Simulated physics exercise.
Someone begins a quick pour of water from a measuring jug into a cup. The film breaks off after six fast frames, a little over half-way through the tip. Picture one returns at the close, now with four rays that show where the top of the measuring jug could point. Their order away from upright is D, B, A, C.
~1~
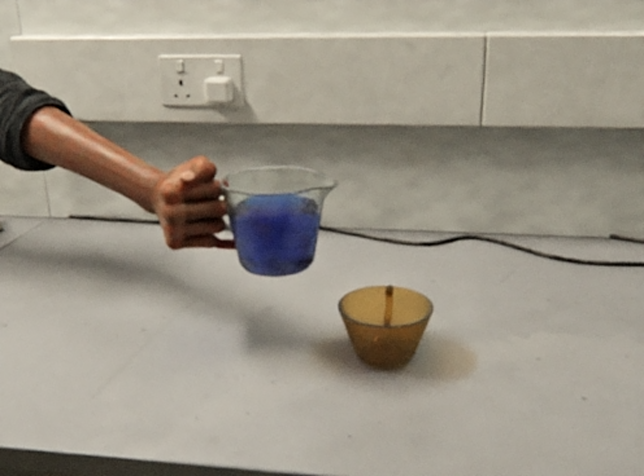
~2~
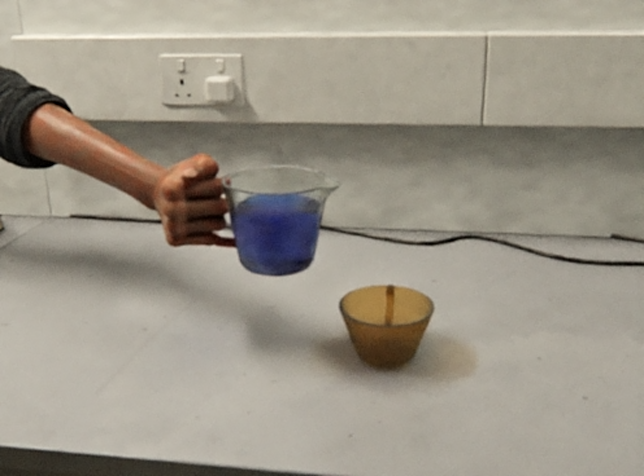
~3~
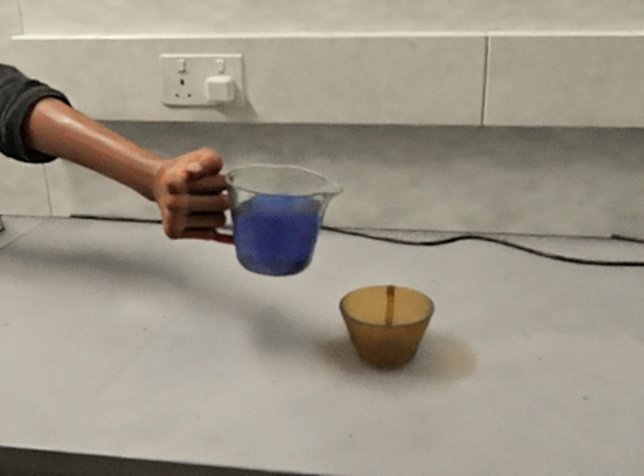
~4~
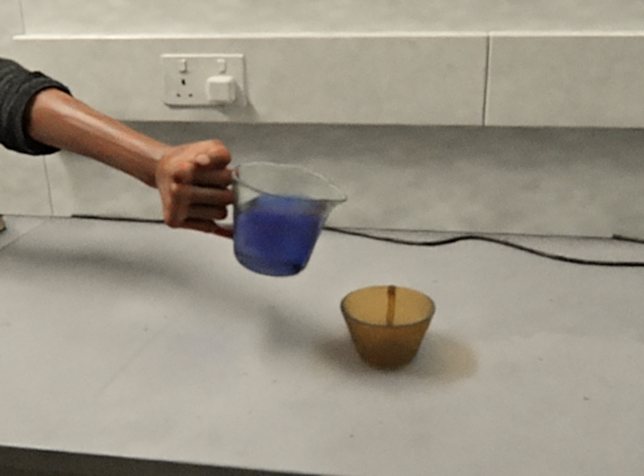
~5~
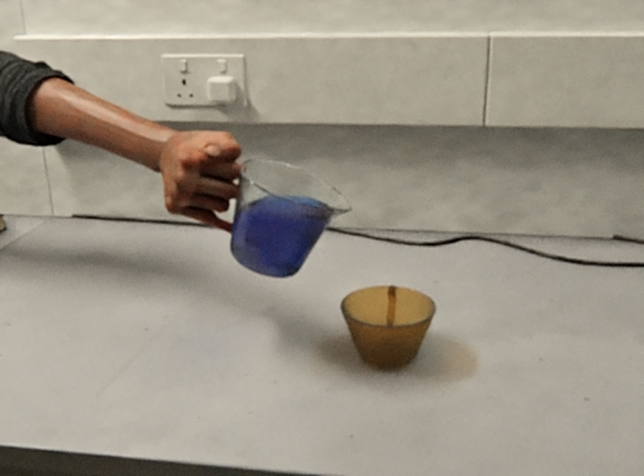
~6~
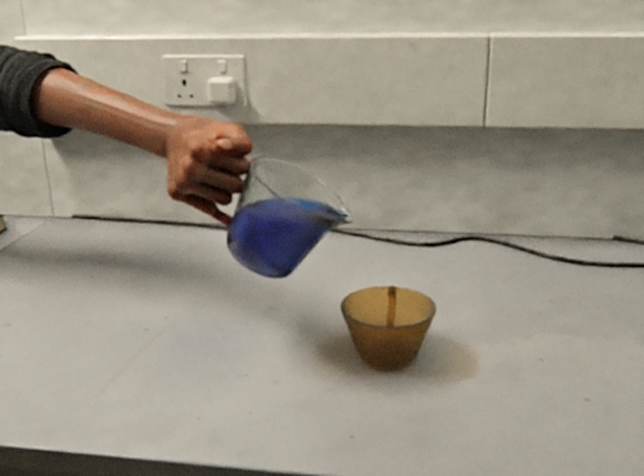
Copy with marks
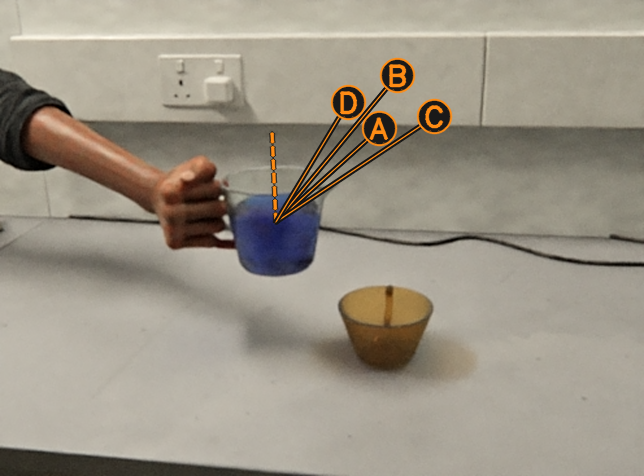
A hand holds a clear jug of blue liquid and tilts it right above an amber cup.
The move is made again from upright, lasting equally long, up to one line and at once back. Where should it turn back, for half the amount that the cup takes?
C beats the others.
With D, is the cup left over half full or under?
Under.
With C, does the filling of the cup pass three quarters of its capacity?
No, it does not.
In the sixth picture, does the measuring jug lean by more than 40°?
No.
On the marked copy, A at (366, 140); B at (386, 88); C at (420, 126); D at (339, 117).
With A, the cup ends with about 31 % of what it can hold; 4 % of the water is spilt.
With B, the cup ends with about 14 % of what it can hold; 3 % of the water is spilt.
With C, the cup ends with about 51 % of what it can hold; 5 % of the water is spilt.
With D, the cup ends with about 5 % of what it can hold.
